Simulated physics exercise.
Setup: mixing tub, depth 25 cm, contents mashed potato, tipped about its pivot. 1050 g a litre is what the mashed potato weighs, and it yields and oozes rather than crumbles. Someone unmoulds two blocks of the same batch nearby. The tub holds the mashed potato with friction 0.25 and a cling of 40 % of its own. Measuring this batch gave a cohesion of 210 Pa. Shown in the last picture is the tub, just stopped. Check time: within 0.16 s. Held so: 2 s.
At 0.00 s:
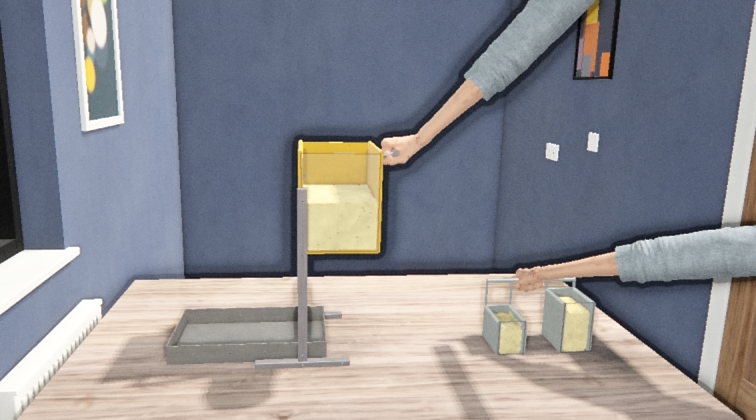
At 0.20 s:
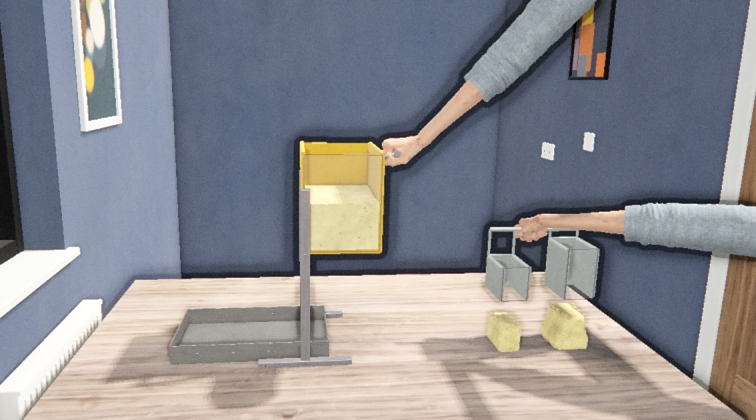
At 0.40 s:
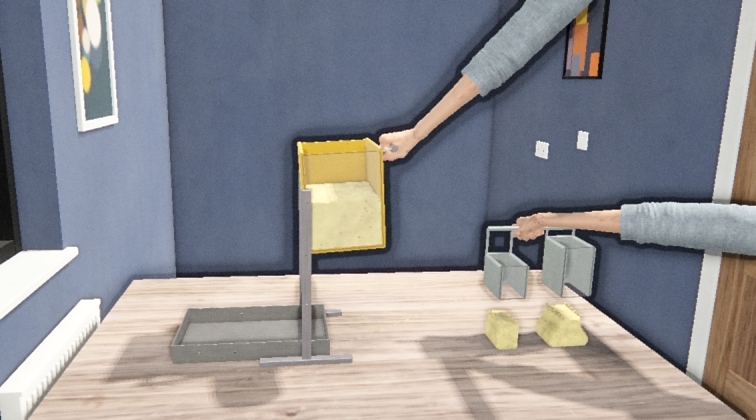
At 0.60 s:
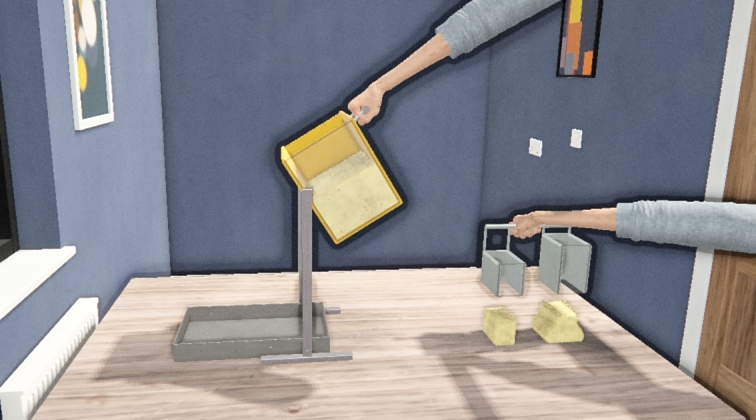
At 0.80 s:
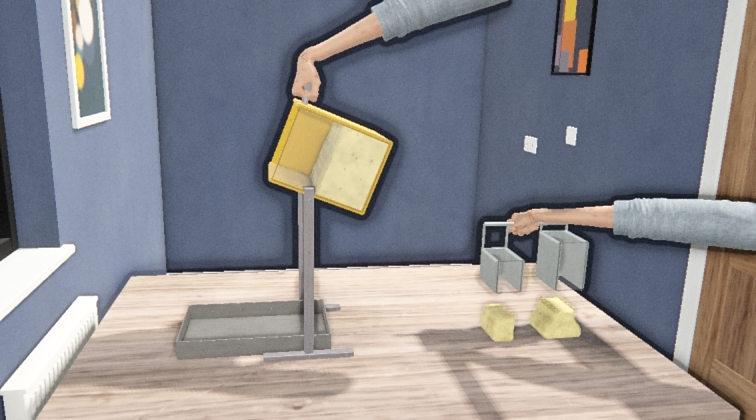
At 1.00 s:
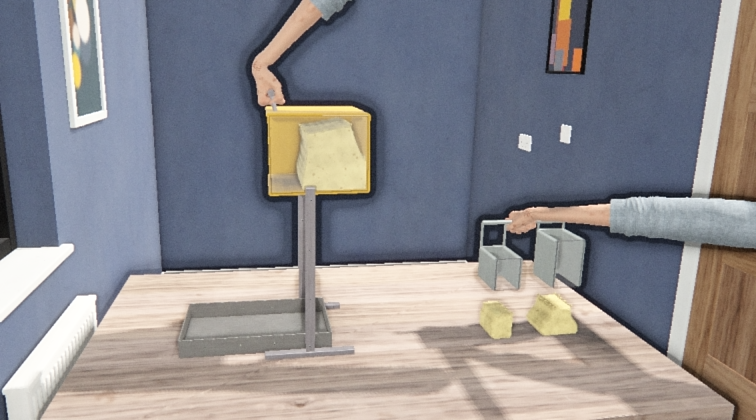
In the video, one hand lifts two small moulds off pale yellow blocks, which slump slightly, then another hand turns a yellow tub of pale mash counterclockwise on its stand onto its side above a grey tray.
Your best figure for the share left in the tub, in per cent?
I would say about 77 %.
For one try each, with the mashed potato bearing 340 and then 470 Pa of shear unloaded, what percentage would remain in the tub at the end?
100 %, then 100 %.
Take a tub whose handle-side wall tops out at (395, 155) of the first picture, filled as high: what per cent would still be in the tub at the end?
Around 60 percent would still be in the tub at the end.
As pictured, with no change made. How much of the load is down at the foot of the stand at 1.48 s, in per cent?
Near 0 per cent has got down by that time.
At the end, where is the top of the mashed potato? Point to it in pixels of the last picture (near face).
The highest point is near (345, 159) in the last picture.
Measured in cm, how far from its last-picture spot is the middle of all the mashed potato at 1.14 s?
Something like 5 cm, I'd say.
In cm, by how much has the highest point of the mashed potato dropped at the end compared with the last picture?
Roughly 8 cm.
By 1.14 s, the tub is at 91 degrees and holds 100 %.
By 1.31 s, the tub is at 91 degrees and holds 87 %.
By 1.48 s, the tub is at 91 degrees and holds 78 %.
By 1.65 s, the tub is at 91 degrees and holds 77 %.
By 3.00 s, at the end, the tub is at 91 degrees and holds 77 %.
